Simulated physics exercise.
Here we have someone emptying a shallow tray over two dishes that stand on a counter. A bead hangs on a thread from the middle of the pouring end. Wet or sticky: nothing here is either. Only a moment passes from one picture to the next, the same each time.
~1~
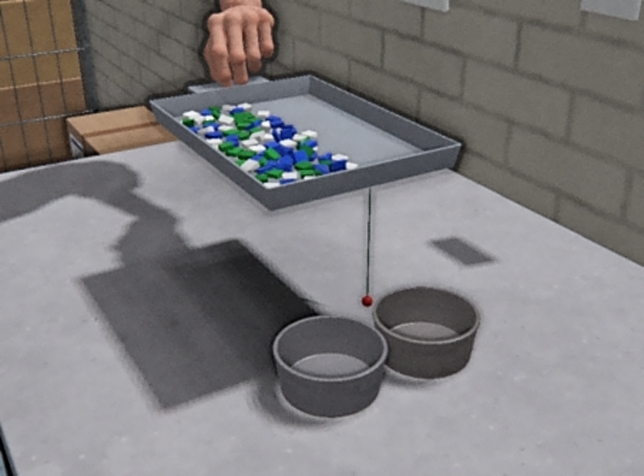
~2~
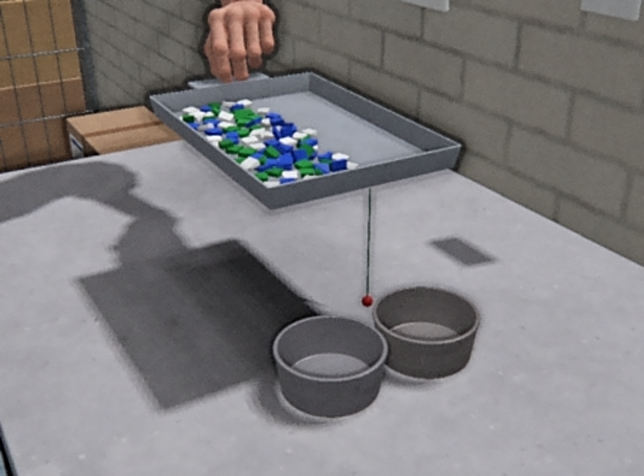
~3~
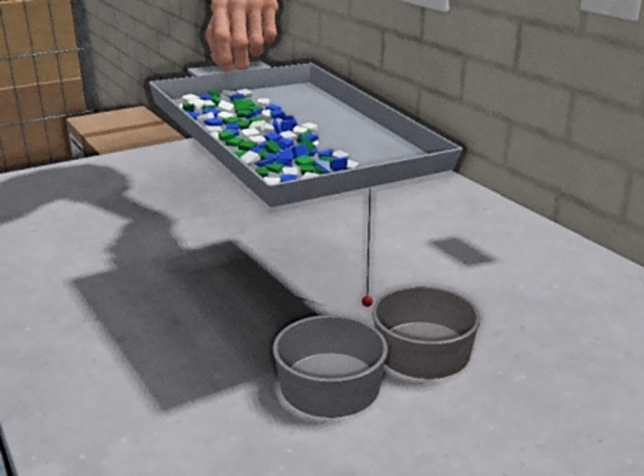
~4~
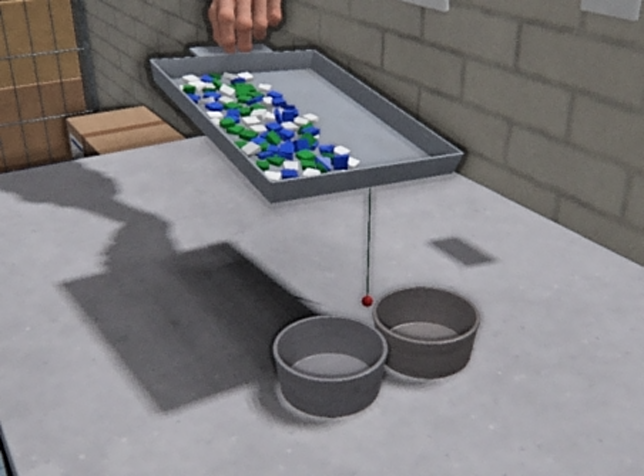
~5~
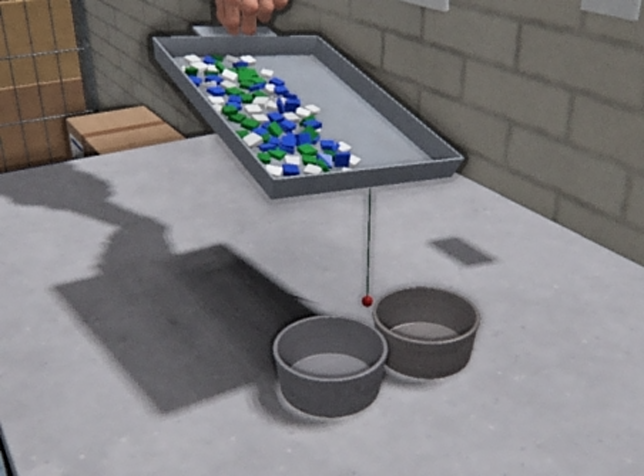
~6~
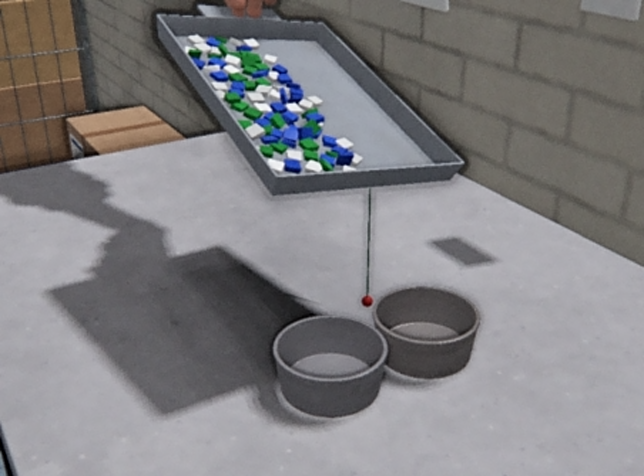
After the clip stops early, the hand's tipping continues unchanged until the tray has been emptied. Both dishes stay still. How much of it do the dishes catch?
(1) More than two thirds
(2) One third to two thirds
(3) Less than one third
Answer: 2.
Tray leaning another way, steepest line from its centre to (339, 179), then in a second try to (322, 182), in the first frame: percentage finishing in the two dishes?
The share is 60 per cent in the first and 70 per cent in the second.
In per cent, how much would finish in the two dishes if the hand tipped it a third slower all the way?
I'd say 70 percent or thereabouts.
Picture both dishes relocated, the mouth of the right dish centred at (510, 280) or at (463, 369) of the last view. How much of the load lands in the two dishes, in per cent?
Roughly 70% on the first try and 10% on the second.
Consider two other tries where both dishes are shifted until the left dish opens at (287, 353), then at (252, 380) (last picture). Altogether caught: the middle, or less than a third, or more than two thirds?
At the first spot I'd expect less than a third, and at the second spot under a third.
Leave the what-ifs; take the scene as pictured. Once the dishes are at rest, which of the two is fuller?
In the end, more sits in the rightmost one.
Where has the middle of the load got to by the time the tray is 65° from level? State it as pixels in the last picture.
Somewhere about pixel (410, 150).
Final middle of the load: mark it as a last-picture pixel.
Roughly pixel (444, 335).
Just after the last frame, tray tipped steeply; almost all on the tray; just a few in the air.
A moment on, tray tipped past a quarter turn; roughly half on the tray; about a tenth in the right dish; roughly a quarter outside both; roughly a quarter in the air.
Further on, tray tipped past a quarter turn; roughly half in the right dish; roughly half outside both.
When it is over, tray tipped past a quarter turn; not one in the left dish; roughly half in the right dish; roughly half outside both.
